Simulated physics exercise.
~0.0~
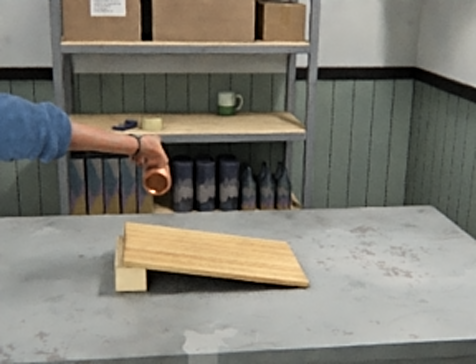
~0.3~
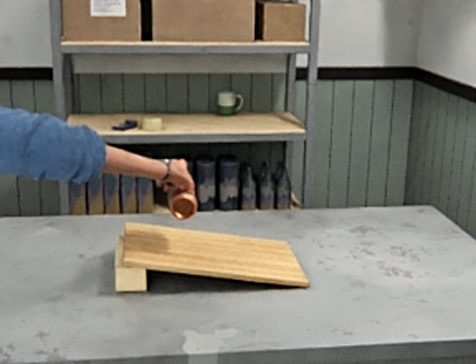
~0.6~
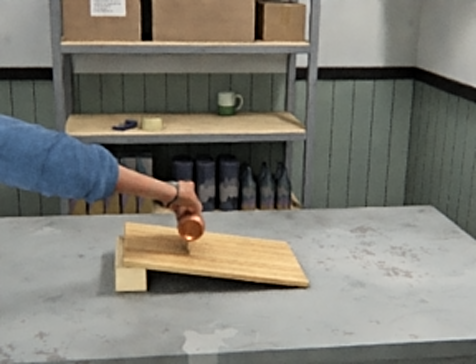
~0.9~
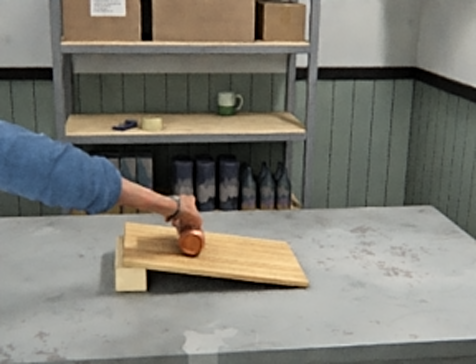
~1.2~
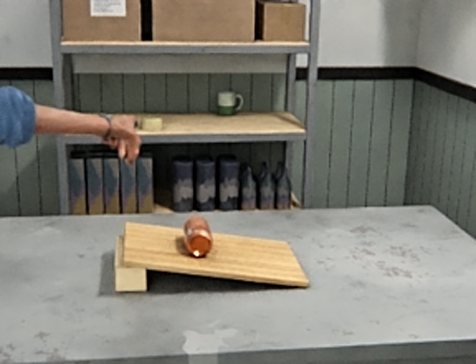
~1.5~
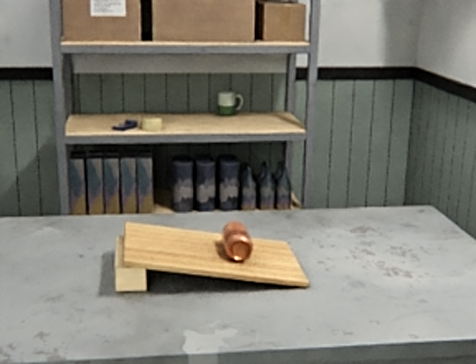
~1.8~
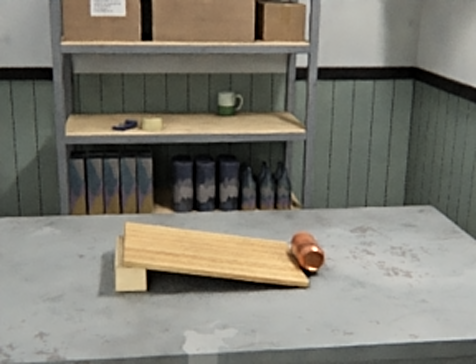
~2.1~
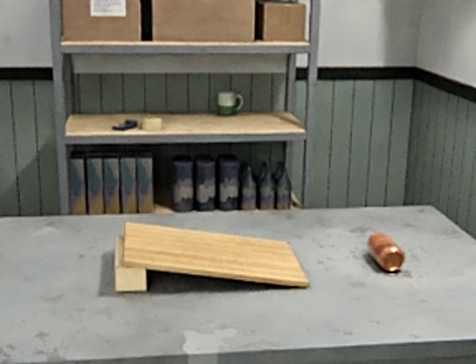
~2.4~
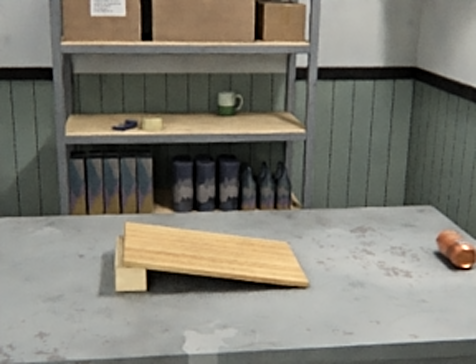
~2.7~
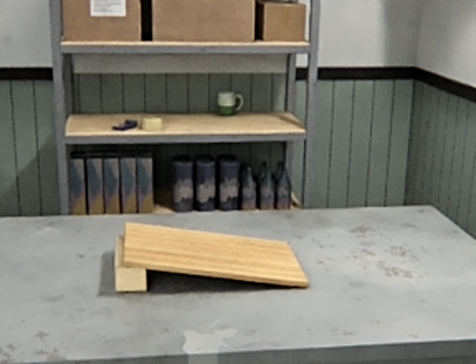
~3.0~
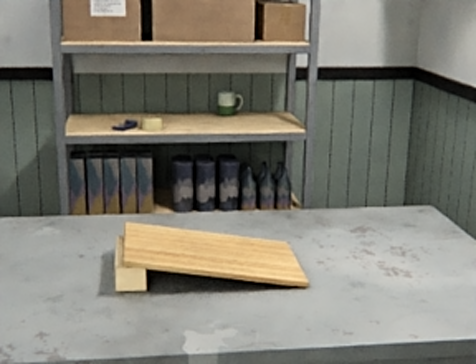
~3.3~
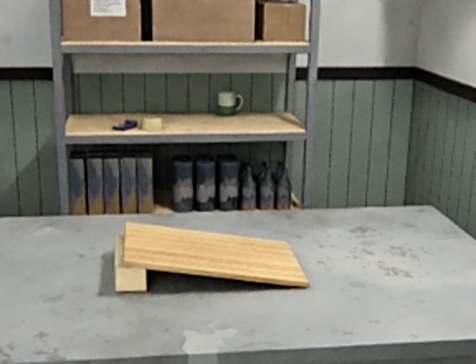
On a gray table, a hand releases an orange can that rolls down a sloping board and out of view.
